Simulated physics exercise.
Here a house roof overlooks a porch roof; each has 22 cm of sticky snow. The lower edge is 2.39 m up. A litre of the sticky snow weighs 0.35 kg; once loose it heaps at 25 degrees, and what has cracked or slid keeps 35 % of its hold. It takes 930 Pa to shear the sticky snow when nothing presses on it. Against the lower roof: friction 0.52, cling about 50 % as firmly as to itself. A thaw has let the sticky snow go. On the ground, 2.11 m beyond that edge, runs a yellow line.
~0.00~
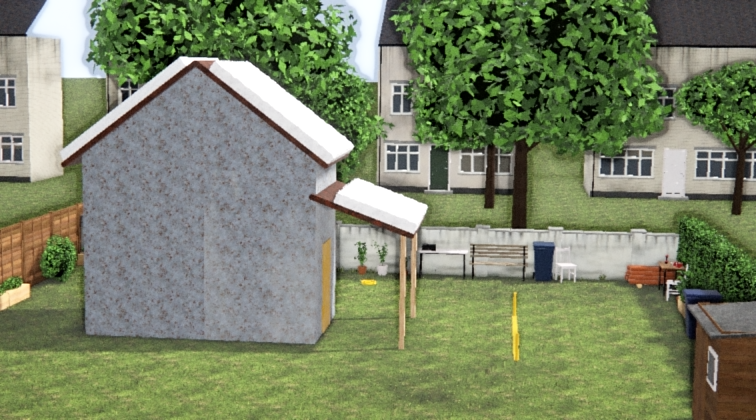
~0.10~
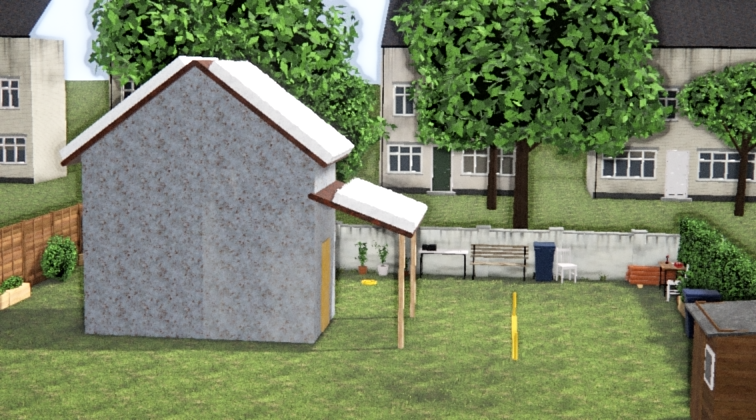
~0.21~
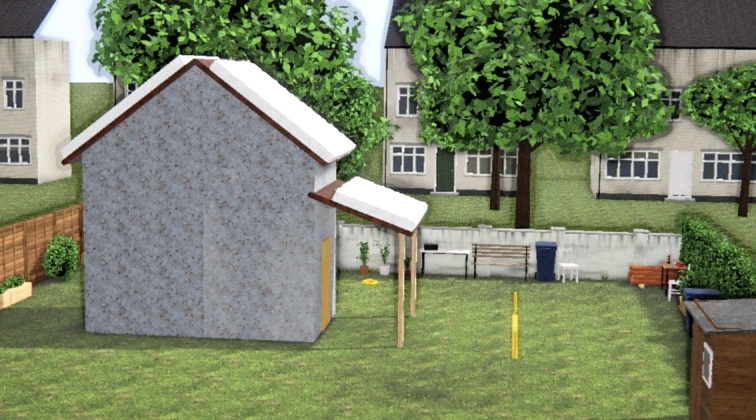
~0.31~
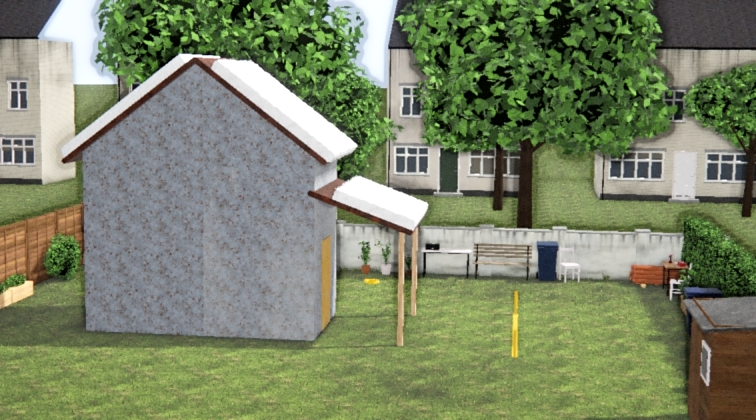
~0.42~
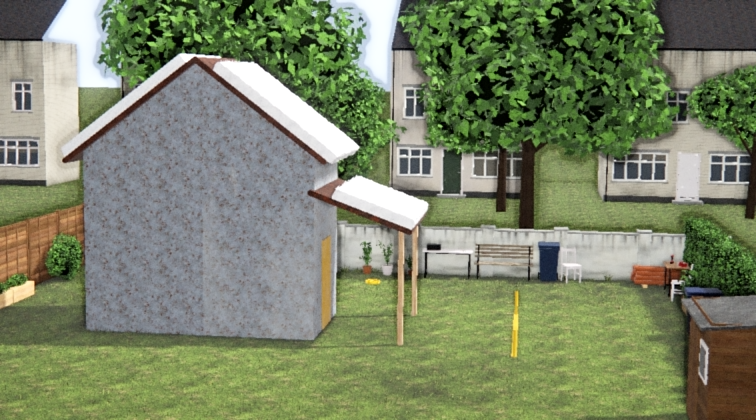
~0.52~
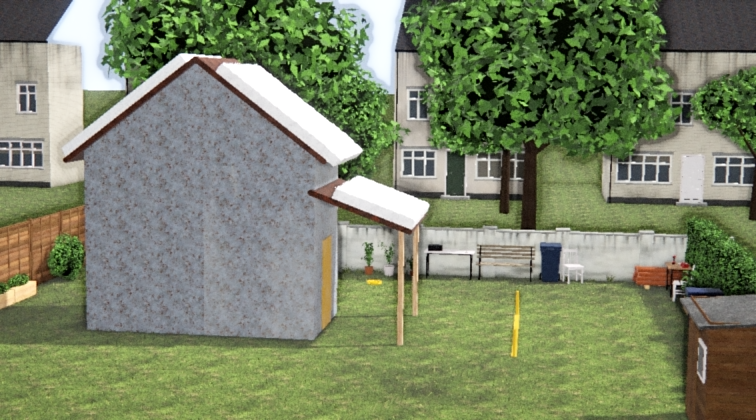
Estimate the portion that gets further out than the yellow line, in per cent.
The portion that gets further out than the yellow line is near 0 %.
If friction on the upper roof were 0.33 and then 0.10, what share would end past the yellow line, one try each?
In turn about 0 %, 5 %.
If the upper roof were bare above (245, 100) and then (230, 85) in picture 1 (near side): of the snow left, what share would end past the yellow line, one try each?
In that order: 0 %, 0 %.
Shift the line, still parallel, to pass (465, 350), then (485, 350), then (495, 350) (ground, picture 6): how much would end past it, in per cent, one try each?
In that order: 1 %, 0 %, 0 %.
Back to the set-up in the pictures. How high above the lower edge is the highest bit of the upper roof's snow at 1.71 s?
About 2.1 m.
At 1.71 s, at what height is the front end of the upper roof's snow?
Roughly 2.8 m.
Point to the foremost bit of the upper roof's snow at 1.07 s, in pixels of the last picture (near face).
Around (357, 190).
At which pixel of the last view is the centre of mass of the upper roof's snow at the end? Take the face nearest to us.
Around (375, 218).
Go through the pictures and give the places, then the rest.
Leading edge of the sticky snow at (330, 153), in the first picture.
Leading edge of the sticky snow at (329, 152), its middle shifted 7 mm, in the second picture.
Leading edge of the sticky snow at (329, 152), its middle shifted 2.7 cm, in the third picture.
Leading edge of the sticky snow at (331, 158), its middle shifted 6.3 cm, 2 % of it past the upper edge, in one piece, in the fourth picture.
Leading edge of the sticky snow at (332, 151), its middle shifted 12 cm, 4 % of it past the upper edge, in one piece, in the fifth picture.
Leading edge of the sticky snow at (335, 155), its middle shifted 19 cm, 6 % of it past the upper edge, in one piece, in the sixth picture.
After 1.07 s, none is below the lower edge and 0 % is past the line.
After 1.71 s, none is below the lower edge and 0 % is past the line.
After 2.36 s, none is below the lower edge and 0 % is past the line.
After 3.00 s, 13 % is below the lower edge and 0 % is past the line.
After 4.10 s, at the end, 14 % is below the lower edge and 0 % is past the line.
